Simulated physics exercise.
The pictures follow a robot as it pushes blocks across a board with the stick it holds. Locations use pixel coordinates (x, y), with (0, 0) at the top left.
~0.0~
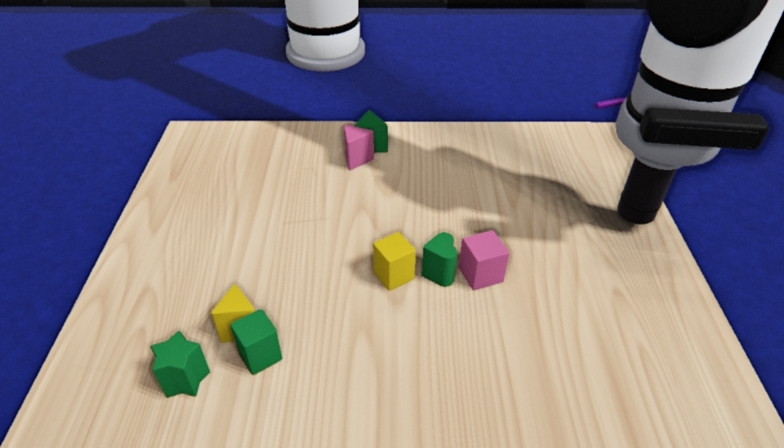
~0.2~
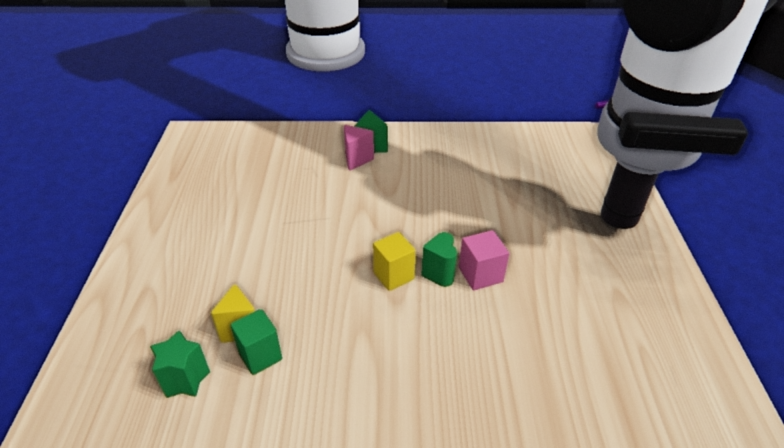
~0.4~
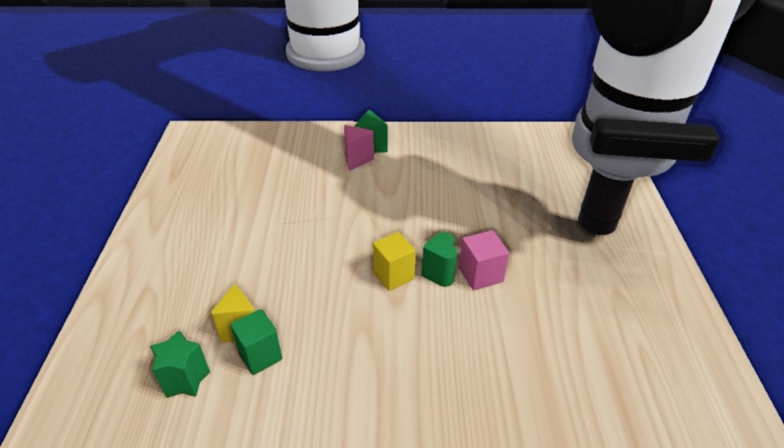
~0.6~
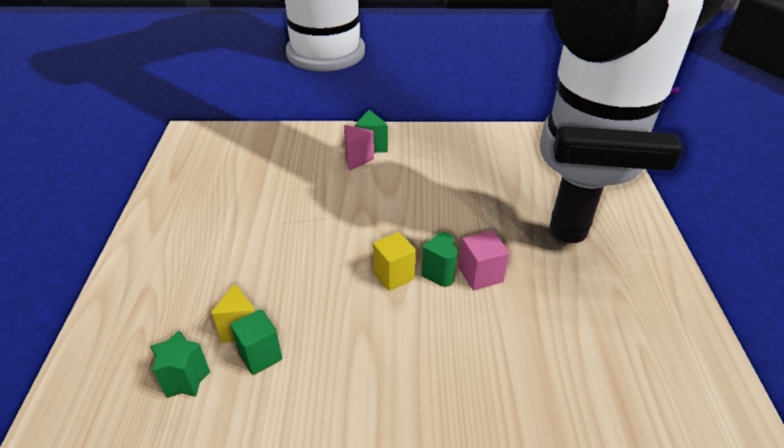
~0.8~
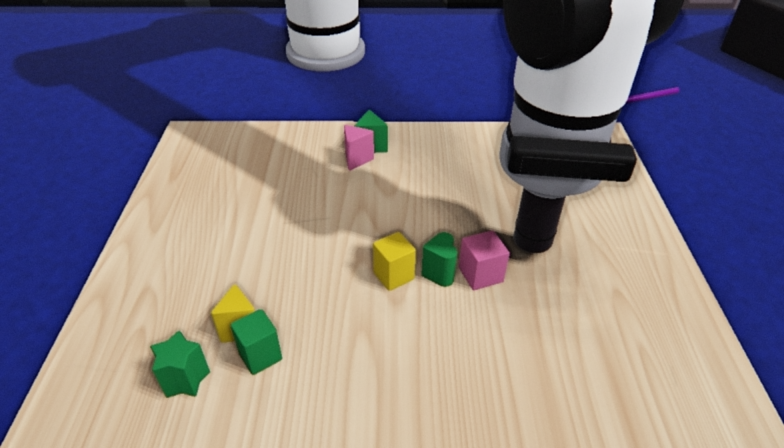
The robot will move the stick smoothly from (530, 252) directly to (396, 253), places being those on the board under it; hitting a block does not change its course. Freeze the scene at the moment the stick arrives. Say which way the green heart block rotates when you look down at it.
From above, clockwise.
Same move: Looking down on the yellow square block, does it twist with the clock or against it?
Seen from overhead, it turns anticlockwise.
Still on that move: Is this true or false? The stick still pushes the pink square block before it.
The statement is false.
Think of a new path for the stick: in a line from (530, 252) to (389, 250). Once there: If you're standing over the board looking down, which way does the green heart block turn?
Watching from overhead, you'd notice the green heart block rotating clockwise.
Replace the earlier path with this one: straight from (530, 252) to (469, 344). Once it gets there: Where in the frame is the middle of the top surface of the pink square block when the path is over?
The point I'd pick in the picture is (467, 254).
What follows on the original path. One third of the way, stick at (487, 241); green heart block at (440, 247), turned 15° clockwise; pink square block at (476, 248), turned 30° anticlockwise.
Two thirds of the way, stick at (441, 242); green heart block at (433, 250), turned 20° clockwise; pink square block at (468, 252), turned 65° anticlockwise.
At the end, stick at (396, 241); yellow square block at (384, 248), turned 35° anticlockwise; green heart block at (433, 250), turned 20° clockwise; pink square block at (468, 252), turned 65° anticlockwise.
